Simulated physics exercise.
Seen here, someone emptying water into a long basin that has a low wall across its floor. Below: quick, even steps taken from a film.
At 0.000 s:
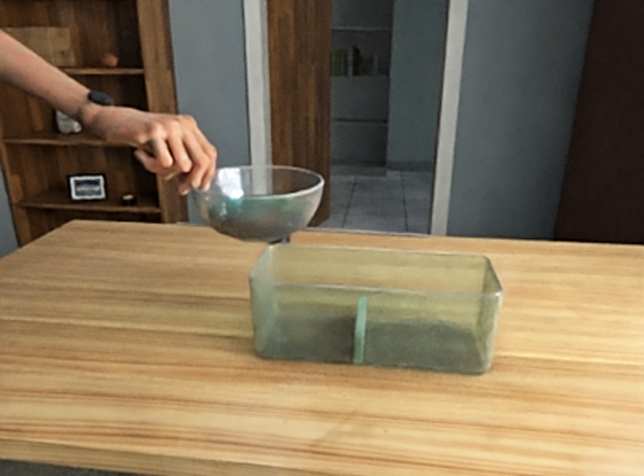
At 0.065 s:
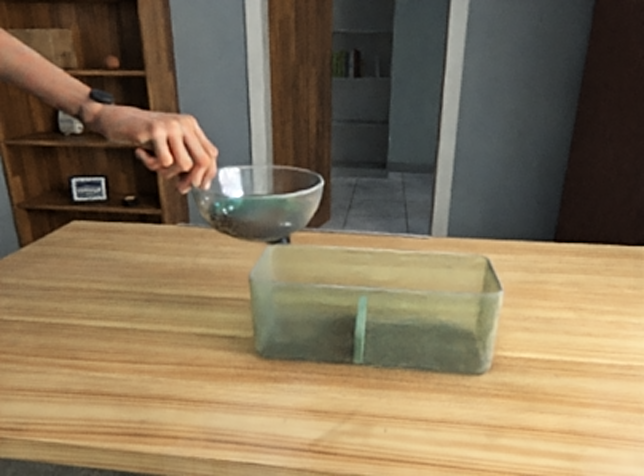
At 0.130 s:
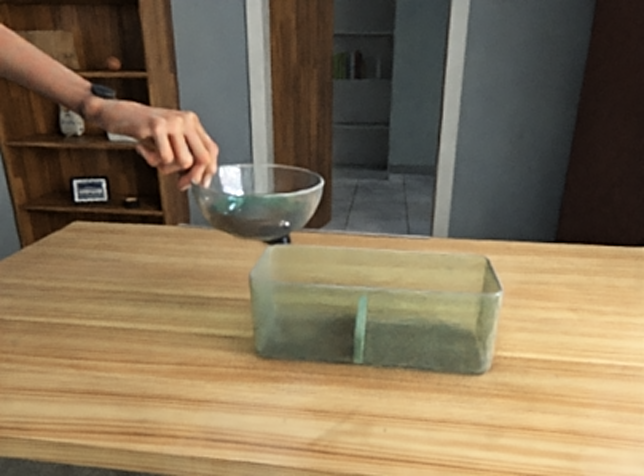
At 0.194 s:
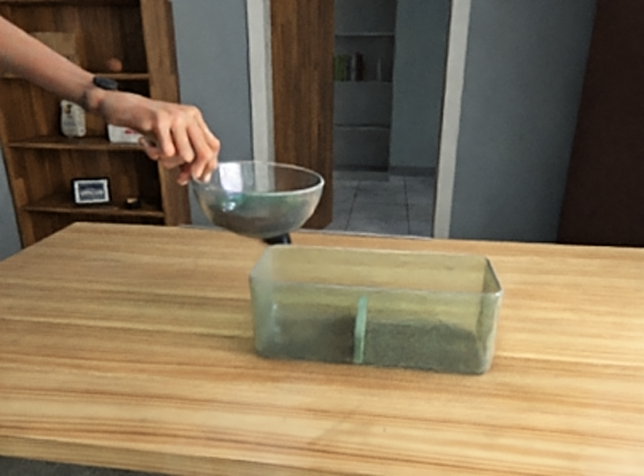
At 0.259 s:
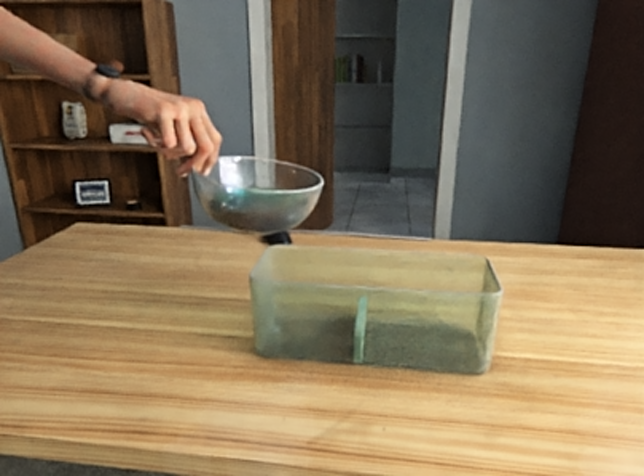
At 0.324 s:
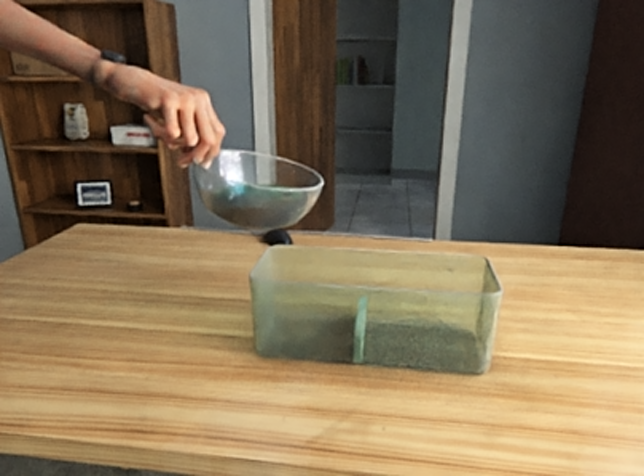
The clip shows a hand holding a clear glass bowl above a long, greenish transparent basin with a low divider on a wooden table; the bowl stays nearly level at first, then tilts slightly to the right.
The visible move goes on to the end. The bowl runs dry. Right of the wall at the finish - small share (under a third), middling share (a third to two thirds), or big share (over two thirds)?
Big.
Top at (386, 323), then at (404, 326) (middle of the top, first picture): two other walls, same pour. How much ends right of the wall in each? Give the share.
About 55 and 10 per cent.
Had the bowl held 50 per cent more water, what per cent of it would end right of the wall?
The share comes to some 90 parts in a hundred.
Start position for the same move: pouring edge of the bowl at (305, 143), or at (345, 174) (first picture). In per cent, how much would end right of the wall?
Try one: 85 %; try two: 95 %.
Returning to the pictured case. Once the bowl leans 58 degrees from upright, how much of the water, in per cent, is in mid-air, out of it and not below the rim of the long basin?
It's close to 25 percent.
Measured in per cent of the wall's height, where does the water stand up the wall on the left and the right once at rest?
Left part: 0 per cent; right part: 40.
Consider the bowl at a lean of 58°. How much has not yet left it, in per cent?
Remaining fraction: Approx. 75 %.
A moment on, the bowl is tipped part way and 73 per cent is still to pour, 2 is left of the wall and 0 right of it.
Next, the bowl is tipped on its side and 8 per cent is still to pour, 4 is left of the wall and 64 right of it.
Then the bowl is tipped on its side and 0 per cent is still to pour, 7 is left of the wall and 93 right of it.
Later the bowl is tipped on its side and 0 per cent is still to pour, 7 is left of the wall and 93 right of it.
In the end 7 per cent lies left of the wall, 93 right of it and 1 outside.
